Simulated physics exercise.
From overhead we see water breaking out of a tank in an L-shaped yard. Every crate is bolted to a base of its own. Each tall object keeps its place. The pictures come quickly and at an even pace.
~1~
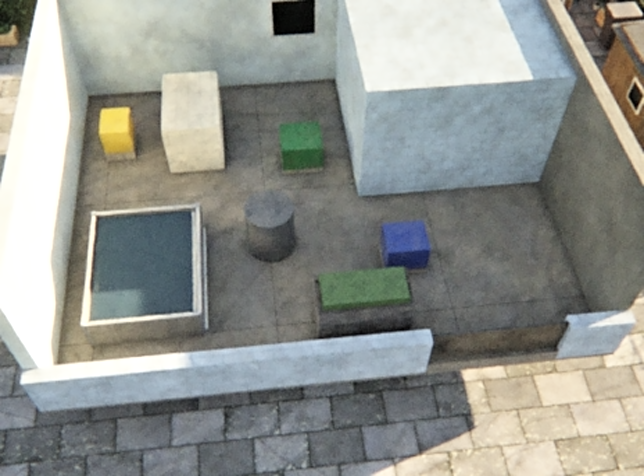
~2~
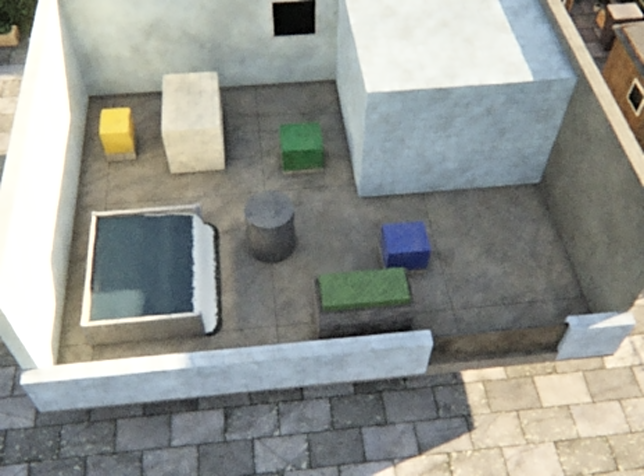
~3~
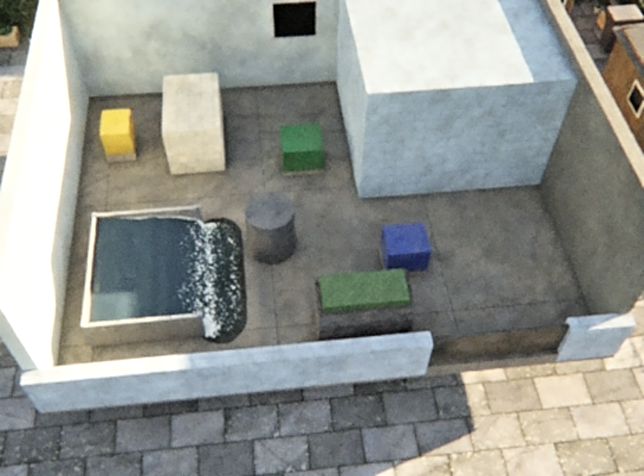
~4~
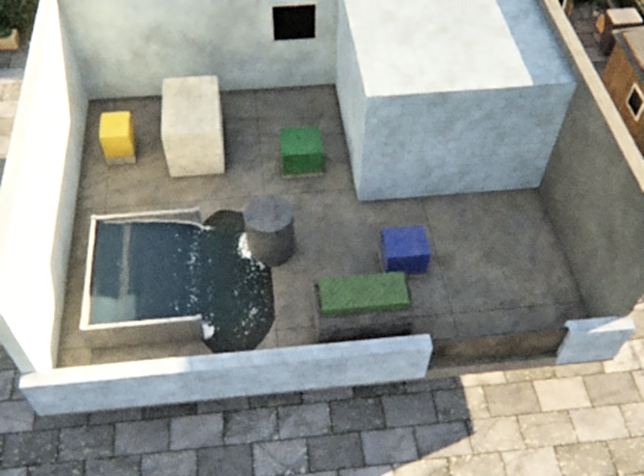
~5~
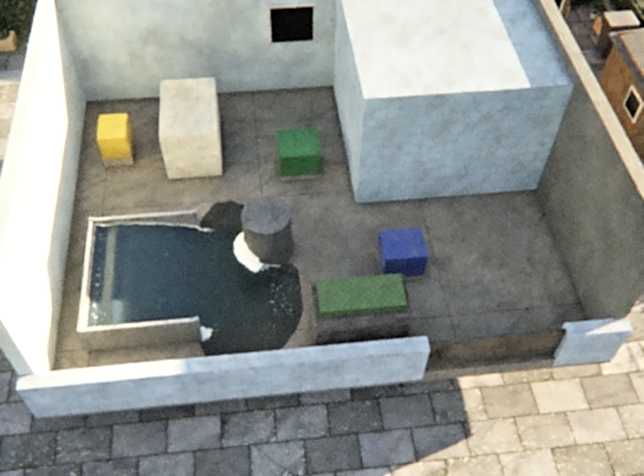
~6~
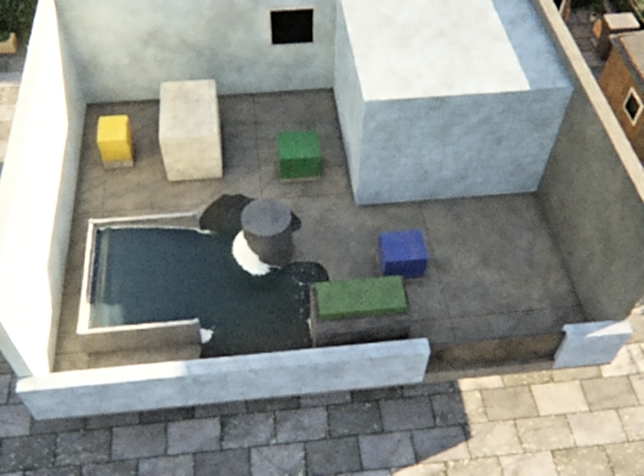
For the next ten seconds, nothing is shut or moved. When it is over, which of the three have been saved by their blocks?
My prediction: I expect the green crate to be touched by the water, I expect the blue crate to be touched by the water, I expect the yellow crate to stay untouched.
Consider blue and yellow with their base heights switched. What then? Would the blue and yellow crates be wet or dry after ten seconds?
I'd say blue gets swamped and yellow is unharmed.
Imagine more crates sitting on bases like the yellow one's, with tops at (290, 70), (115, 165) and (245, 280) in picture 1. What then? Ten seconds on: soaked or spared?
So, in the order given: Untouched, untouched, flooded.
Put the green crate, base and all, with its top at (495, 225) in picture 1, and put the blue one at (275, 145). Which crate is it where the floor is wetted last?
Yellow-painted one.
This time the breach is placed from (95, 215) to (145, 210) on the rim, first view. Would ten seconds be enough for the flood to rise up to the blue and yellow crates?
I expect blue remains untouched while yellow goes wet.
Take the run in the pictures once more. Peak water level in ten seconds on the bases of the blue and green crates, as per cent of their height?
In order: 200% and 150%.
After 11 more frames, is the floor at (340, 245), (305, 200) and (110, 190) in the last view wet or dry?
Going through them in order, I'd call them drenched, drenched and clear.
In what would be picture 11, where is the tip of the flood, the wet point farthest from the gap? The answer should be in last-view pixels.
The front should reach about (442, 302).
A moment on, water covers 25 % of the floor; the green crate water round its plinth, the blue crate water round its plinth, the yellow crate not reached.
Next, water covers 45 % of the floor; the green crate water round its plinth, the blue crate water round its plinth, the yellow crate not reached.
Then, water covers 65 % of the floor; the green crate water round its plinth, the blue crate water round its plinth, the yellow crate not reached.
Later, water covers 85 % of the floor; the green crate water round its plinth, the blue crate water round its plinth, the yellow crate water round its plinth.
In the end, water covers 100 % of the floor; the green crate was topped, the blue crate was topped, the yellow crate stayed above the water.
